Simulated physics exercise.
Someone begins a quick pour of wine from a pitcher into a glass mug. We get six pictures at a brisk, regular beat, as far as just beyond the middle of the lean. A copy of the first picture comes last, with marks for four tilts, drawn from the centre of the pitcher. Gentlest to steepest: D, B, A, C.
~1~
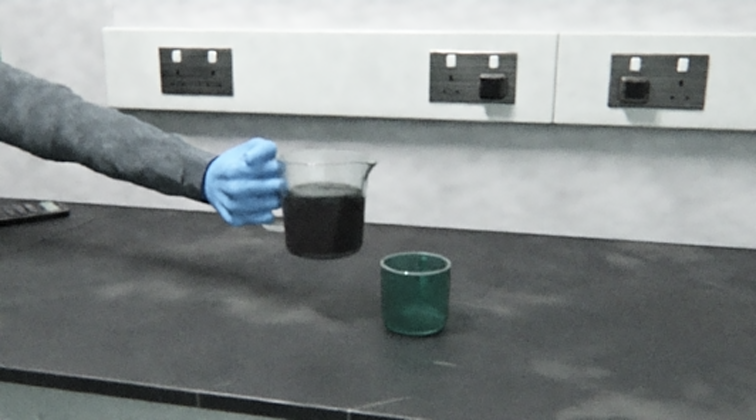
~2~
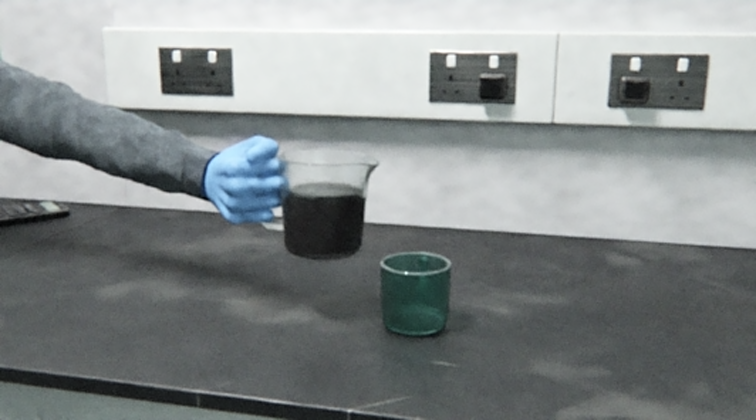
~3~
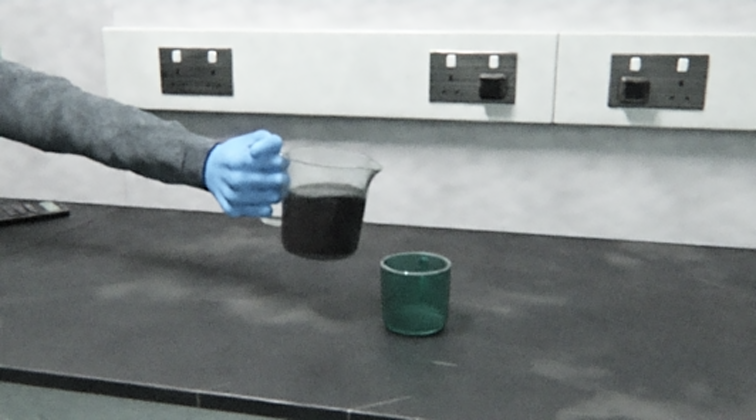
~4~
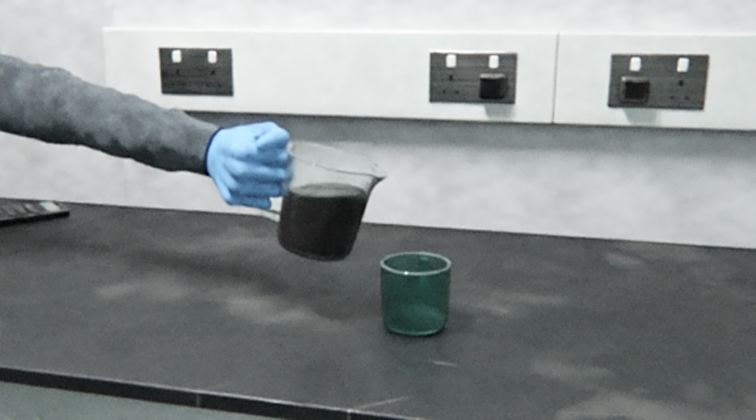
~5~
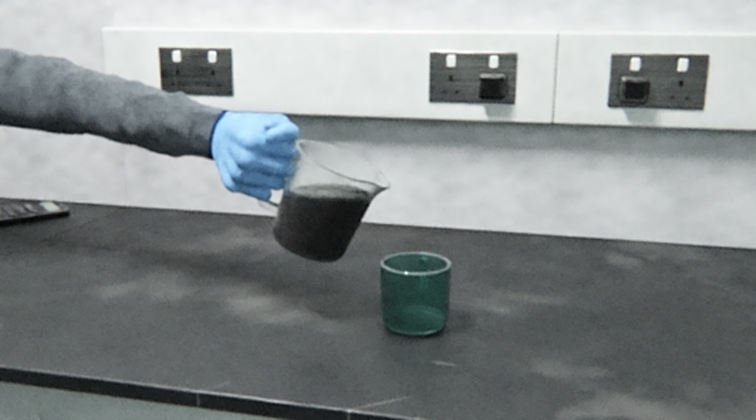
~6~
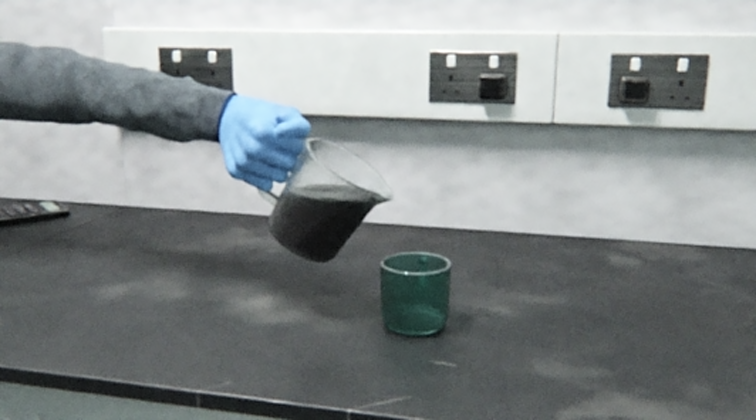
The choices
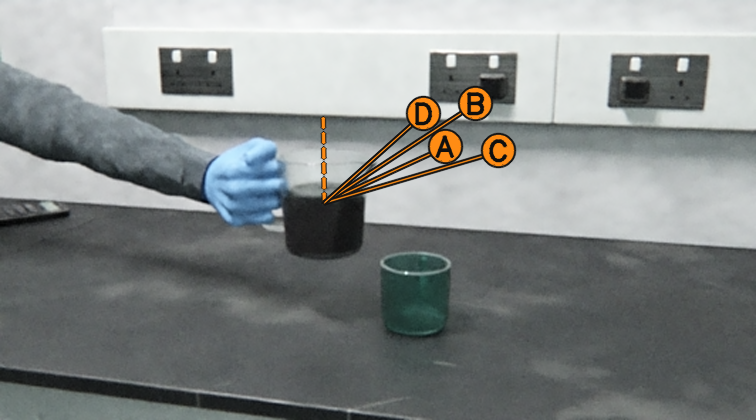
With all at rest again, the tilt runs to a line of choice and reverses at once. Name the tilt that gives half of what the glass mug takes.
A.
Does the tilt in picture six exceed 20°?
Yes, it does.
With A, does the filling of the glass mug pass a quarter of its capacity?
Yes, it does.
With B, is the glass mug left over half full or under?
Under.
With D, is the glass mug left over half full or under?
Under half.
On the marked copy, A at (430, 154); B at (461, 112); C at (481, 156); D at (411, 125).
Choosing A, the glass mug ends with about 51 % of what it can hold.
Choosing B, the glass mug ends with about 30 % of what it can hold.
Choosing C, the glass mug ends with about 73 % of what it can hold.
Choosing D, the glass mug ends with about 13 % of what it can hold.
